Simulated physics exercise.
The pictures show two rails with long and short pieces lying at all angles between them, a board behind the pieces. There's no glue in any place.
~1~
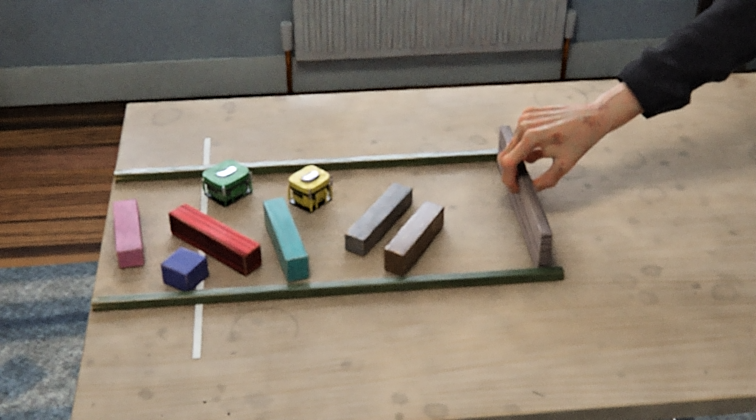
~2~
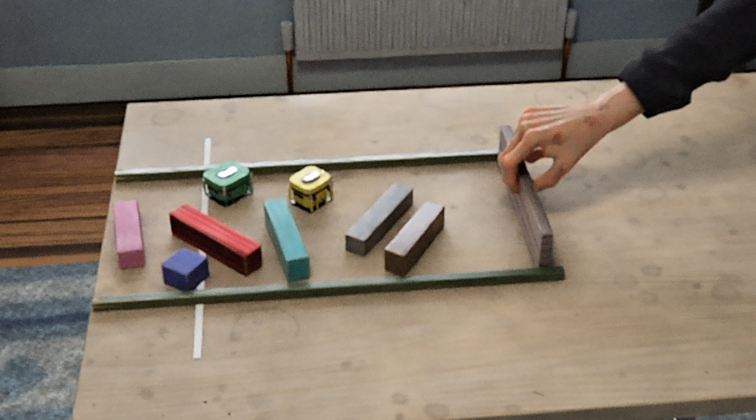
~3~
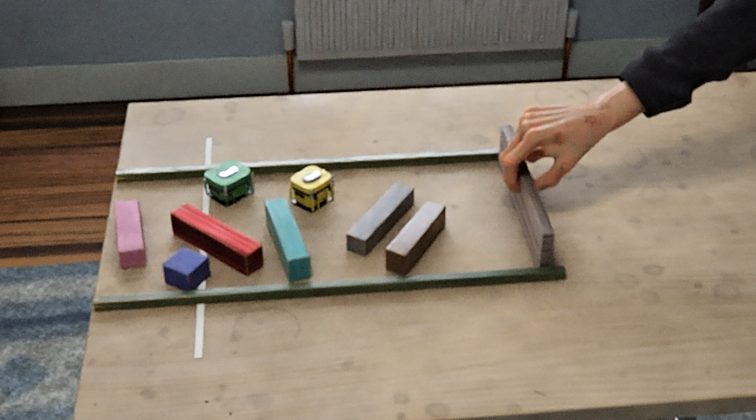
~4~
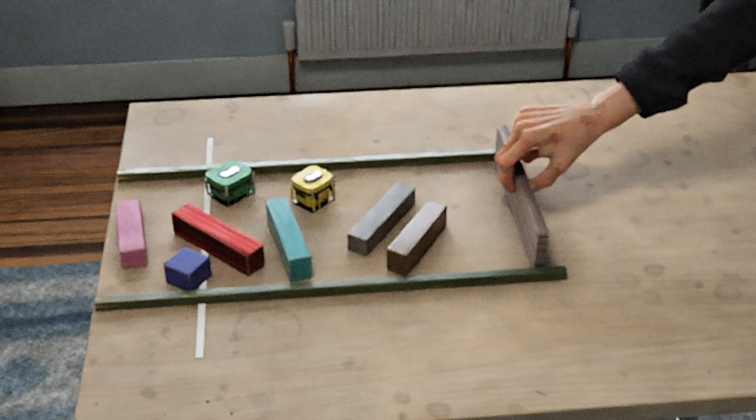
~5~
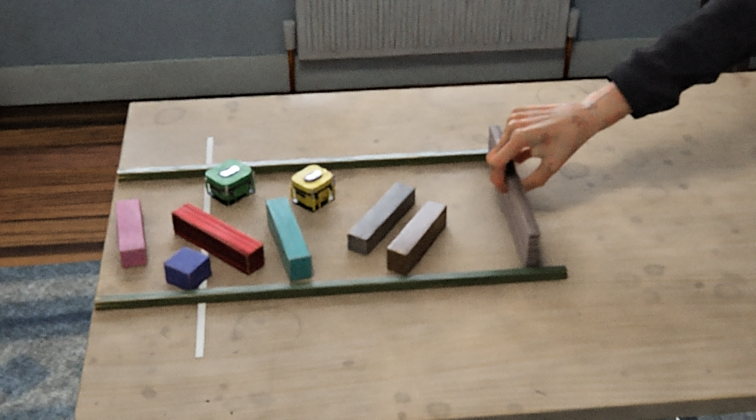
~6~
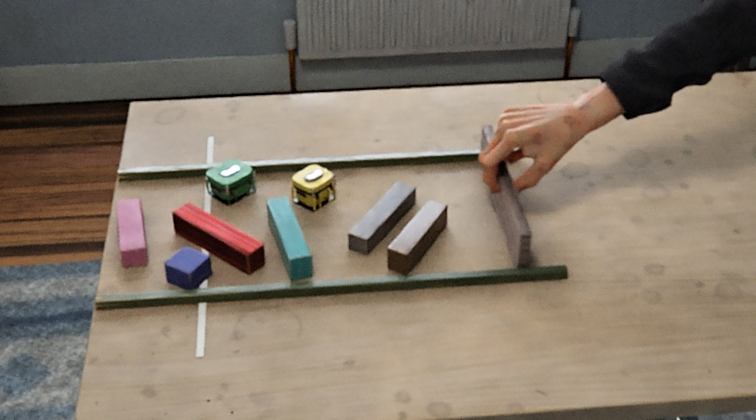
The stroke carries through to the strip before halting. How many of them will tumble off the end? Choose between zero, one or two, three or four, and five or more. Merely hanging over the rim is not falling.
The count is one or two.
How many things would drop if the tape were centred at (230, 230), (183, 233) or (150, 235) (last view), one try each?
Going through each try, you'd get 0, 3 and 5.
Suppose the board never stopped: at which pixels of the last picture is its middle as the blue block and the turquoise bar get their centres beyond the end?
I'd put it close to (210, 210), and close to (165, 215) for the other one.
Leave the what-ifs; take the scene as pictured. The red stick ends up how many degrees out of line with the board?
Close to 10°.
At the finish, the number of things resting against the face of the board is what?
Total: 2.
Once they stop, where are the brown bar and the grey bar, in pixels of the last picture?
Okay, so first (193, 255), and next (173, 224).
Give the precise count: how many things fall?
Total count: 2.
Early on, none off yet; pink bar at rest near (132, 232); blue block at rest near (188, 269); red stick at rest near (218, 238).
A while later, none off yet; pink bar at rest near (132, 232); blue block at rest near (188, 269); red stick travelled a little near (204, 241).
Finally, the number that fall off is one or two; lost, blue block and pink bar.
